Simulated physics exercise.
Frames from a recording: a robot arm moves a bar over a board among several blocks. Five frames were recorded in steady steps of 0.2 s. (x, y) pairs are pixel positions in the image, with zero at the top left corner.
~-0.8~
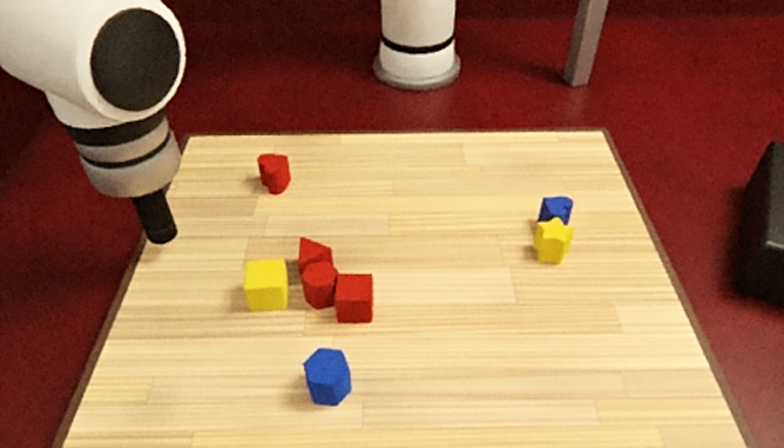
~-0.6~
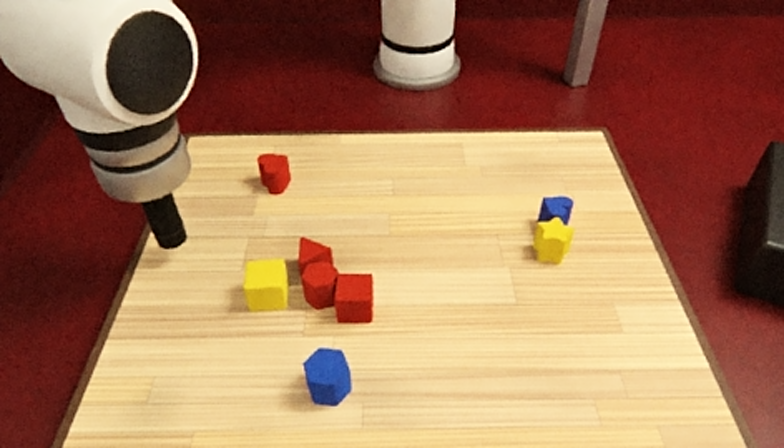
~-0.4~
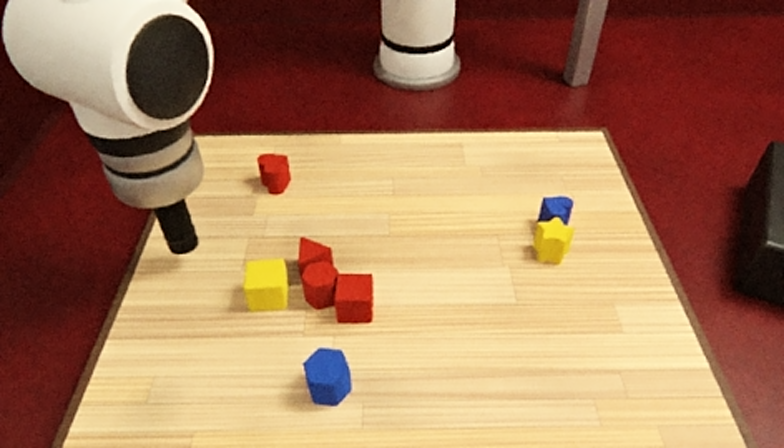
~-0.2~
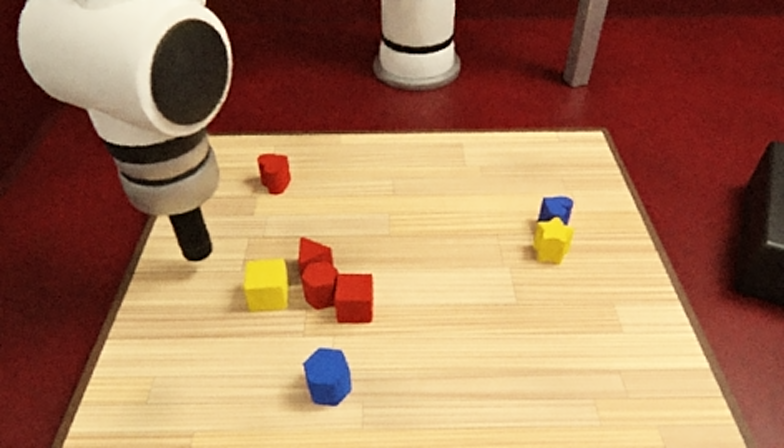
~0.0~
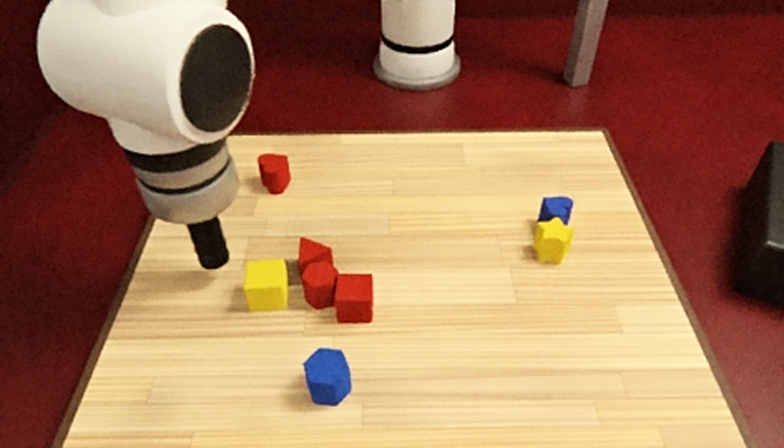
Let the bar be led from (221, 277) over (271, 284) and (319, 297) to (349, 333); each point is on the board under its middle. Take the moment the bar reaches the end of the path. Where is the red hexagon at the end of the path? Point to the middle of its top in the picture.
Located at (381, 309).
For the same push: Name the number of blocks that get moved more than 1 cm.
My guess is at least three.
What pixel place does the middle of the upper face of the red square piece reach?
Its top face will be centred at roughly (415, 297).
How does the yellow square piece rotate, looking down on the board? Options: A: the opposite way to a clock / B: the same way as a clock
That would be B.
One third of the way, bar at (267, 267); yellow square piece at (284, 284), turned 30° clockwise; red hexagon at (327, 275), turned 25° anticlockwise; red square piece at (360, 287), turned 15° clockwise.
Two thirds of the way, bar at (317, 280); yellow square piece at (305, 302), turned 95° clockwise; red three-sided block at (323, 252), turned 65° anticlockwise; red hexagon at (346, 282), turned 50° anticlockwise; red square piece at (380, 289), turned 25° clockwise.
At the end, bar at (347, 316); yellow square piece at (310, 324), turned 165° clockwise; red three-sided block at (323, 252), turned 65° anticlockwise; red hexagon at (381, 309), turned 90° anticlockwise; red square piece at (415, 297), turned 15° anticlockwise.
